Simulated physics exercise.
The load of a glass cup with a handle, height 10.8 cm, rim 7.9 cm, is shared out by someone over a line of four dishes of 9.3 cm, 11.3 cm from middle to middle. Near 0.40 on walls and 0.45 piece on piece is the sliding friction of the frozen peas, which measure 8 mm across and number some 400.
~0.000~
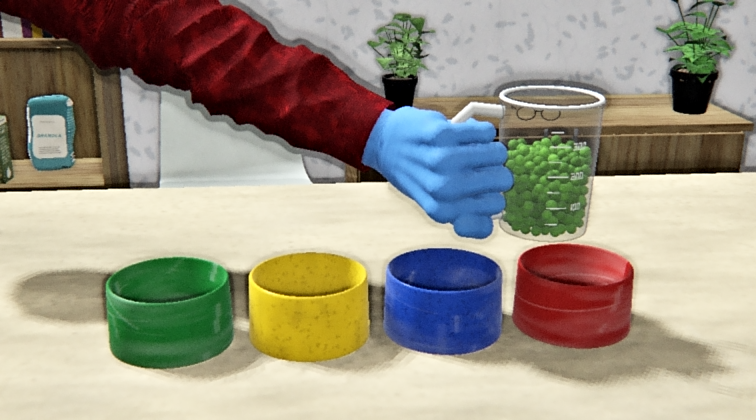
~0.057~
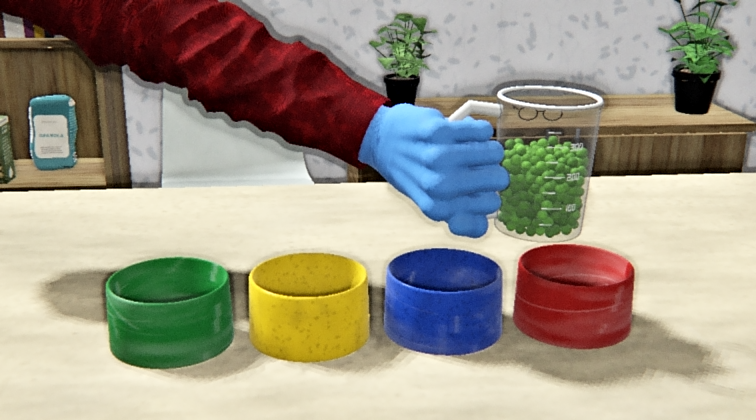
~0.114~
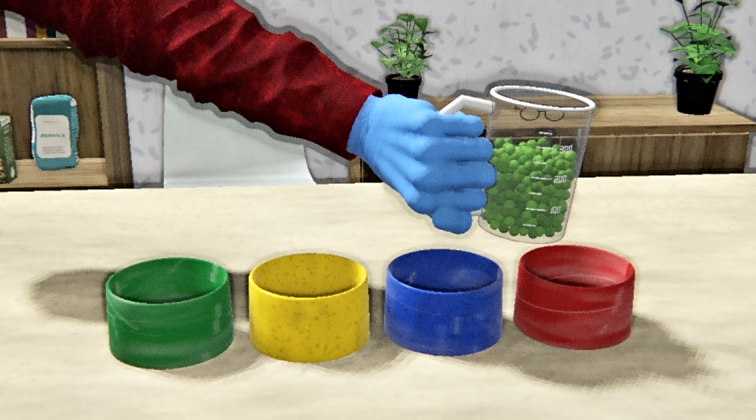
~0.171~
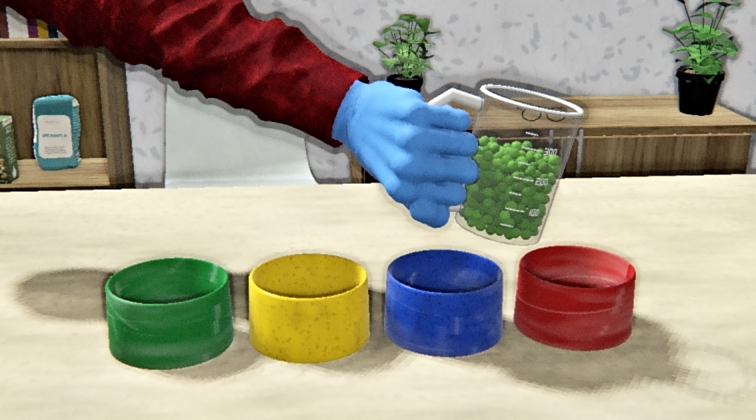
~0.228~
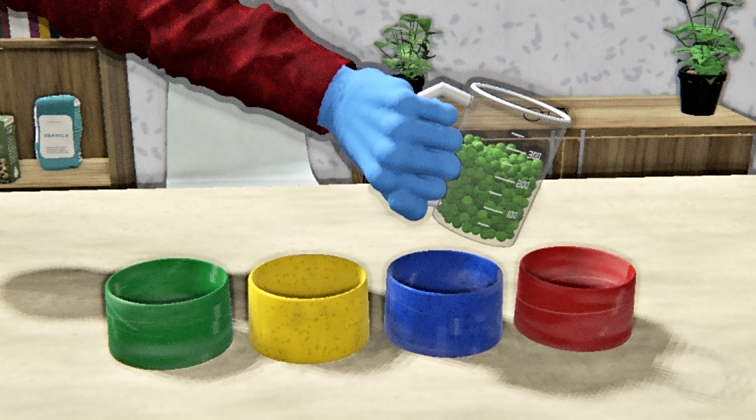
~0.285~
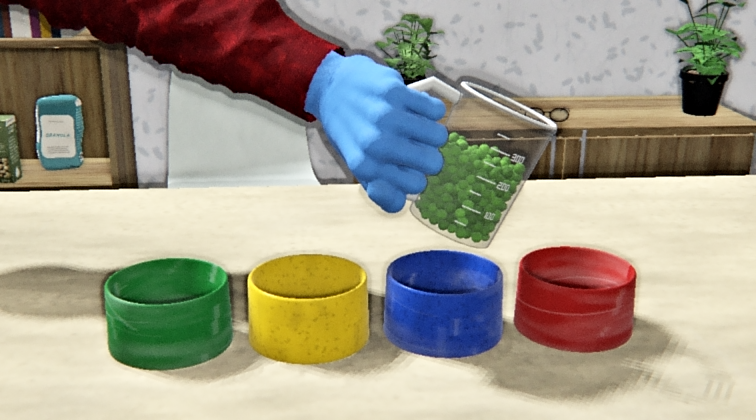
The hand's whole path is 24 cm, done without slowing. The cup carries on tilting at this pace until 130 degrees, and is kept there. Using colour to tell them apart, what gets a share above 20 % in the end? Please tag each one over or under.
Red - under; blue - under; green - under; yellow - over; counter - under.
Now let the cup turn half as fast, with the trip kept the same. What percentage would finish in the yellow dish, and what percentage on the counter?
Result - yellow: 100; counter: 0.
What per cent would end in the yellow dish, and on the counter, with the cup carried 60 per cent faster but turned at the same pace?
Shares - yellow 100, counter 0.
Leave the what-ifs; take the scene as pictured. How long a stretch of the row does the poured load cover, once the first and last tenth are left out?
I'd put it at close to 6 cm.
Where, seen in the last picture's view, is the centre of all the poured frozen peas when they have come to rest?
Approximately (315, 305) in the last view.
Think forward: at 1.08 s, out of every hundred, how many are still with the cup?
Reading: Approx. 95 %.
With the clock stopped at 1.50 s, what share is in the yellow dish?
Close to 100 per cent at that point.
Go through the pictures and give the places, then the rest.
In the first picture, cup at (547, 163), tilt 0 degrees, lip at (600, 97), moved 0.0 cm; middle of the pieces at (550, 186); red dish at (575, 265); blue dish at (444, 270); yellow dish at (309, 275); green dish at (168, 280).
In the second picture, cup at (544, 164), tilt 1 degrees, lip at (598, 98), moved 0.3 cm; middle of the pieces at (546, 187).
In the third picture, cup at (531, 165), tilt 6 degrees, lip at (590, 103), moved 1.4 cm; middle of the pieces at (532, 188).
In the fourth picture, cup at (514, 166), tilt 12 degrees, lip at (579, 110), moved 2.8 cm; middle of the pieces at (513, 189).
In the fifth picture, cup at (497, 167), tilt 18 degrees, lip at (566, 117), moved 4.3 cm; middle of the pieces at (493, 189).
In the sixth picture, cup at (479, 167), tilt 24 degrees, lip at (552, 125), moved 5.7 cm; middle of the pieces at (473, 190); red dish at (577, 268); blue dish at (445, 272); yellow dish at (308, 277); green dish at (167, 281). The cup turns about 105 degrees a second and travels 25 cm a second.
After 0.76 s, tilt 74 degrees; cup holds 100 %.
After 1.08 s, tilt 108 degrees; cup holds 95 %, yellow 5 %.
After 1.50 s, tilt 130 degrees; cup holds 0 %, yellow 100 %.
In the end, at 2.0 s, red 0 %, blue 0 %, green 0 %, yellow 100 %, counter 0 %.
